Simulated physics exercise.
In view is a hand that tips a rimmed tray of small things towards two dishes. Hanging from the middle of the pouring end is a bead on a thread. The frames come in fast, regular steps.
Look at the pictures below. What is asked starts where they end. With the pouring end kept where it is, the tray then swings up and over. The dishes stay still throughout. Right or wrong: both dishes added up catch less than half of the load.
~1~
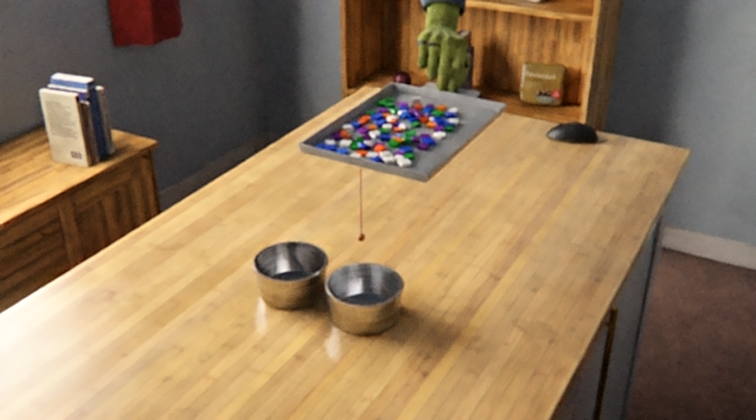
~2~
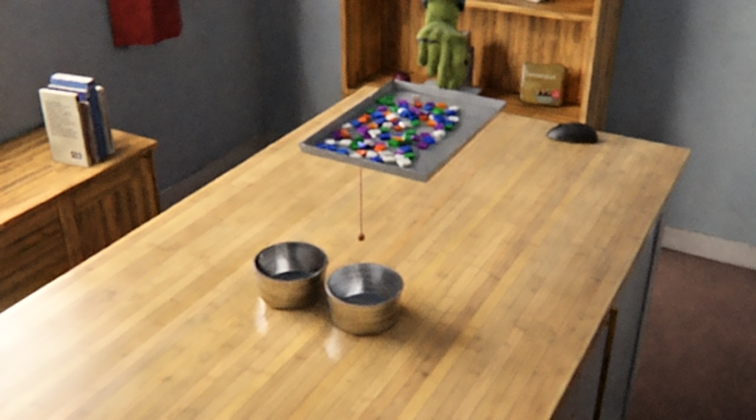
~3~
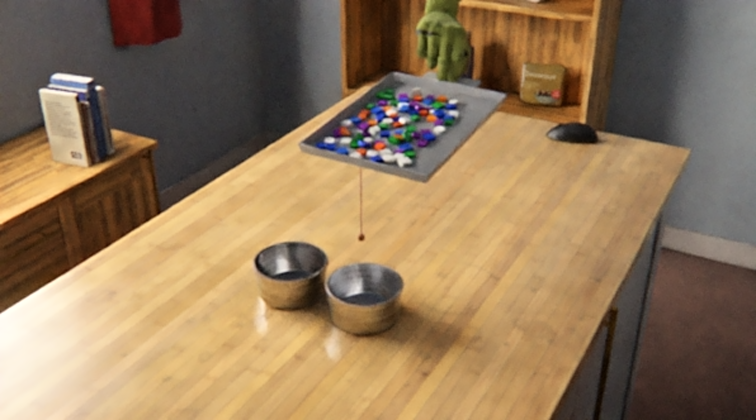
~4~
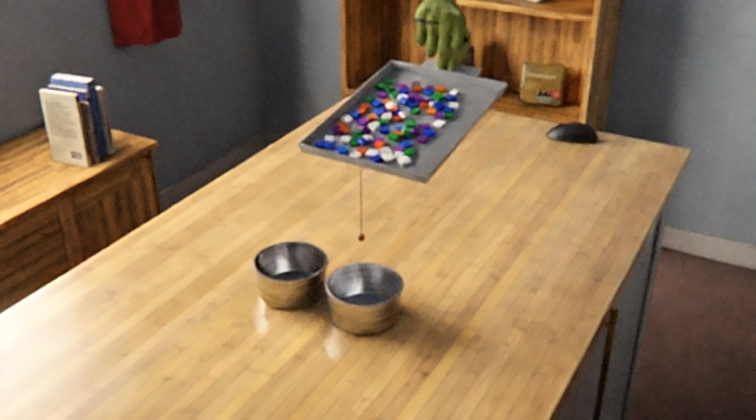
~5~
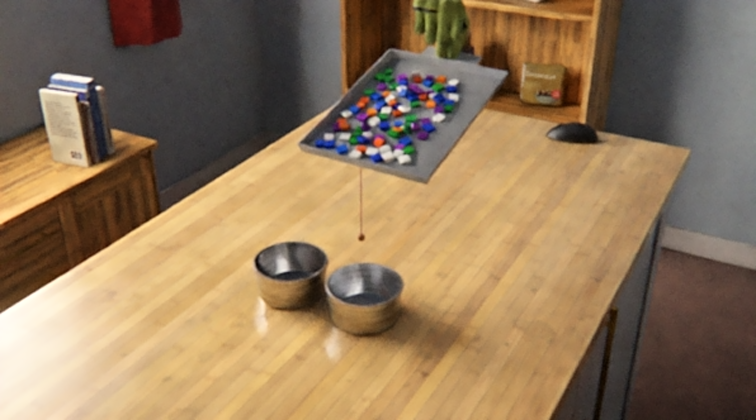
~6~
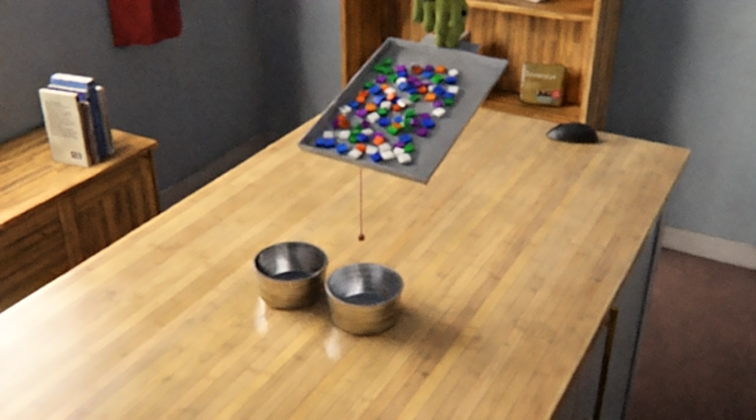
Wrong, they catch more than half.
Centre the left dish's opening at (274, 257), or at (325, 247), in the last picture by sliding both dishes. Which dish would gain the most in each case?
It comes out as the one to the right in the first try and the one to the right in the second.
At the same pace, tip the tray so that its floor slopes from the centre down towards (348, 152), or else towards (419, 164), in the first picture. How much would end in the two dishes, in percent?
Near 20 % and 0 %.
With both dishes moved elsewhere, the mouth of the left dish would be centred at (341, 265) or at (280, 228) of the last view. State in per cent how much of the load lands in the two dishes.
You'd end up with around 70 per cent and then around 10 per cent.
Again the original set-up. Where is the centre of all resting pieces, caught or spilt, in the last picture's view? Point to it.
Once it all stops, the middle lies near (351, 303).
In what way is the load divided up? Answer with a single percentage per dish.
Left dish around 30 percent; right dish around 30 percent.
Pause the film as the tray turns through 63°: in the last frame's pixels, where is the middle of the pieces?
Load centre: Approx. (371, 138).
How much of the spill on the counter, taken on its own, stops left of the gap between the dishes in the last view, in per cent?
10 per cent, roughly.
Shortly afterwards, tray tipped steeply; all but a few on the tray; a little in the air.
Next, tray tipped past a quarter turn; a little on the tray; a little in the right dish; a little in the left dish; a little outside both; near half in the air.
Some moments later, tray tipped past a quarter turn; near a third in the right dish; near a quarter in the left dish; near a third outside both.
In the end, tray tipped past a quarter turn; near a third in the right dish; near a quarter in the left dish; near a third outside both.
